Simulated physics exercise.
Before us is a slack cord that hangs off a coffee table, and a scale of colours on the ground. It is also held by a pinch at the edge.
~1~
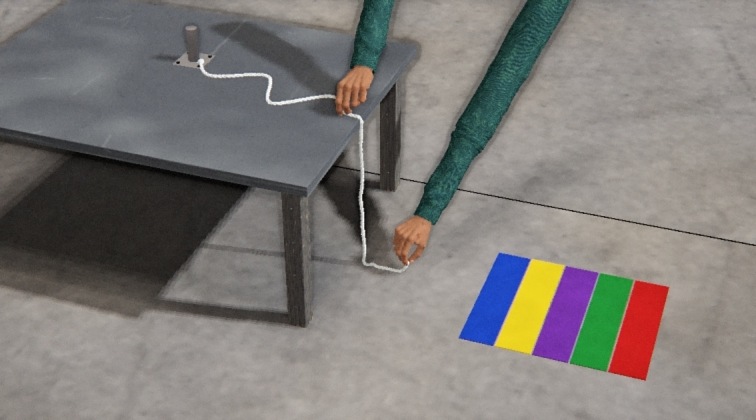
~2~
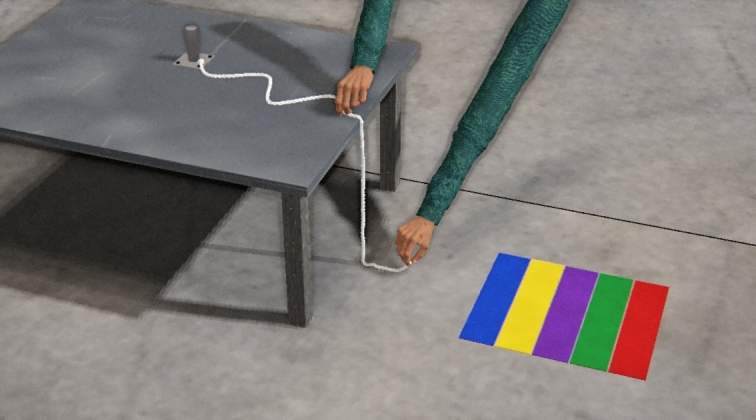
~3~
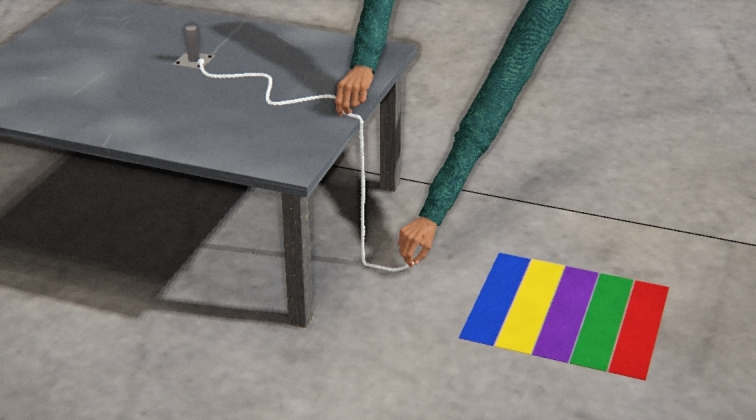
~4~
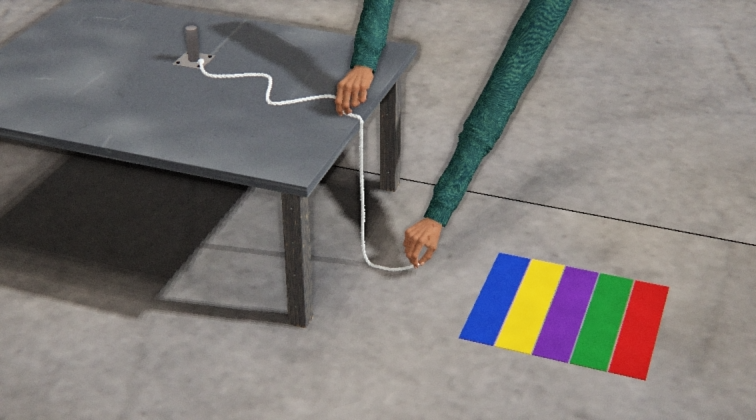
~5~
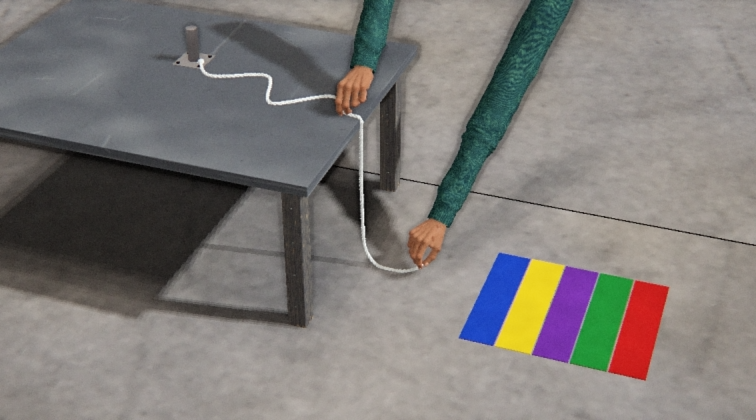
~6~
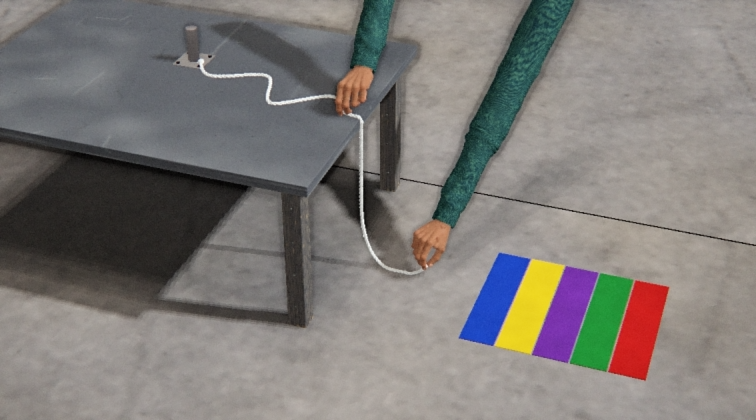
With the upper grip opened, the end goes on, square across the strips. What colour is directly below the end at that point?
The colour below it is green.
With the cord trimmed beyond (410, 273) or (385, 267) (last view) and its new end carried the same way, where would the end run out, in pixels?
The pixels are close to (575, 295) and (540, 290), one per try.
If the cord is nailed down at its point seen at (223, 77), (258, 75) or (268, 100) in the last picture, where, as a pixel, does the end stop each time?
In order of the tries: About (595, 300), about (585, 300), about (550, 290).
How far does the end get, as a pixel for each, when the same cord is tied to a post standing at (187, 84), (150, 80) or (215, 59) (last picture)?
Going through the tries, you get (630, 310), then (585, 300), then (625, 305).
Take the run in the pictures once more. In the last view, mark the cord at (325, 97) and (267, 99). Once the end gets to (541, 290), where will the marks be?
First point (366, 121), second point (314, 98).
Soon after, end near (541, 290); over yellow.
After that, end near (582, 298); over purple.
At the stop, end near (606, 303); over green. It gets as far as the green strip.
